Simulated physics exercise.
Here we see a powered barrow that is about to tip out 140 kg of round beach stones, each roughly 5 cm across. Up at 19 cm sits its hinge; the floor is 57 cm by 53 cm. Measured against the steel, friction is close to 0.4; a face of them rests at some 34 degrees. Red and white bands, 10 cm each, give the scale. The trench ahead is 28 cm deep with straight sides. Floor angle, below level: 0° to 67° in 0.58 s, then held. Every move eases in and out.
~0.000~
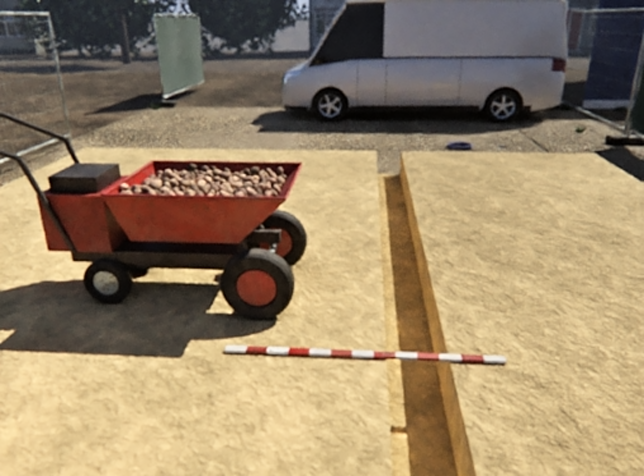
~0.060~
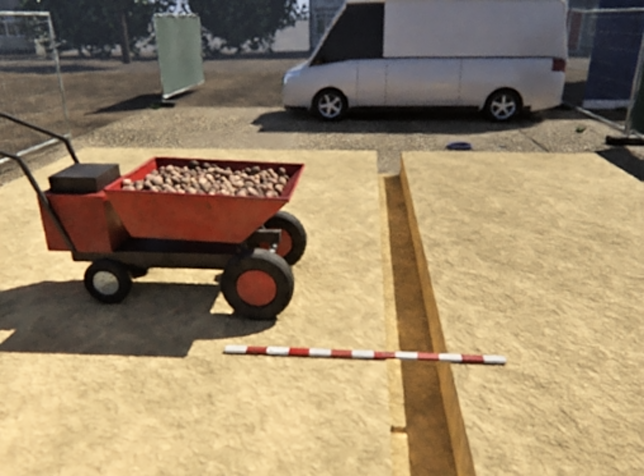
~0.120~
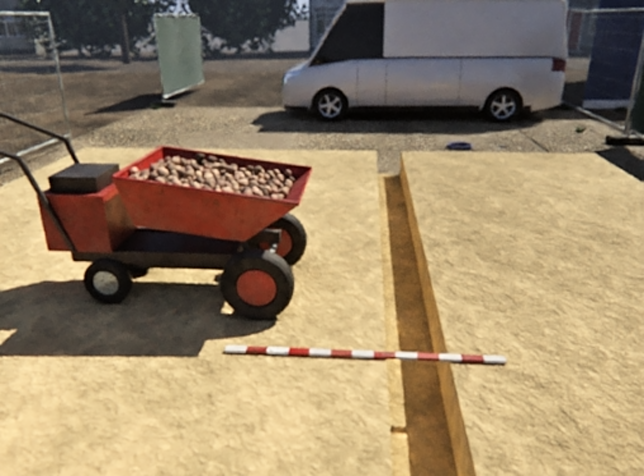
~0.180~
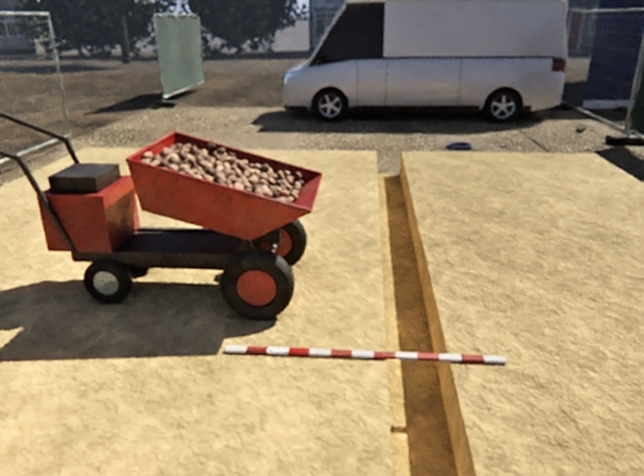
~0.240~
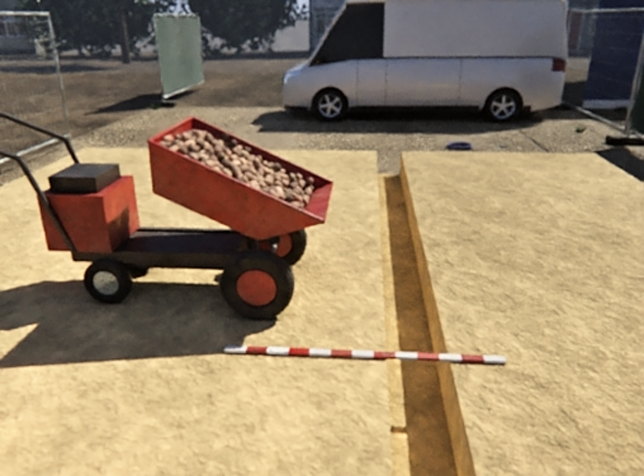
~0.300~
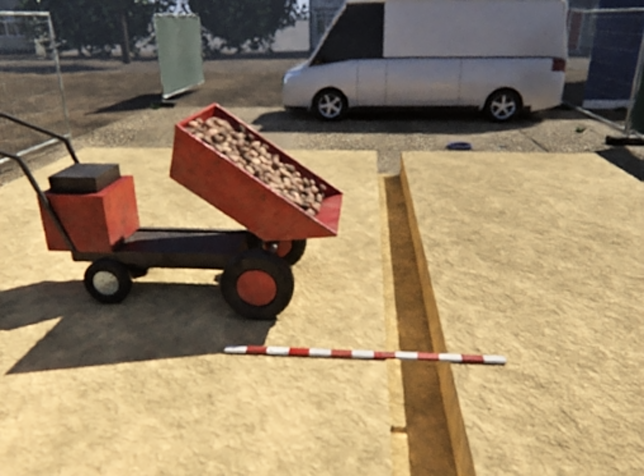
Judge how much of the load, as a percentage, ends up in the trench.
Around 80 %.
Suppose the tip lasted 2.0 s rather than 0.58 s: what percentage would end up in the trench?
It would come to roughly 95 per cent.
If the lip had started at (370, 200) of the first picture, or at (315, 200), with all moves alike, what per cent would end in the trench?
About 5 per cent first, then about 50 per cent.
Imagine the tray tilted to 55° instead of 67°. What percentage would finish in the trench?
It comes out at about 75 percent.
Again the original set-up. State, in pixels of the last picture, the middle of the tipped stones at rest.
Somewhere near pixel (413, 319).
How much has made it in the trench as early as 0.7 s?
About 20 per cent by then.
After 0.4 s the floor is at 56°; 100 % in the tray; the foremost stones are at (343, 236).
After 0.7 s the floor is at 67°; 71 % in the tray, 8 % short of the trench, 21 % in the trench; the foremost stones are at (421, 305).
After 1.0 s the floor is at 67°; 6 % in the tray, 5 % short of the trench, 71 % in the trench, 18 % past the trench; the foremost stones are at (558, 296).
After 3.0 s the floor is at 67°; 0 % in the tray, 2 % short of the trench, 80 % in the trench, 18 % past the trench; the foremost stones are past the picture's edge.
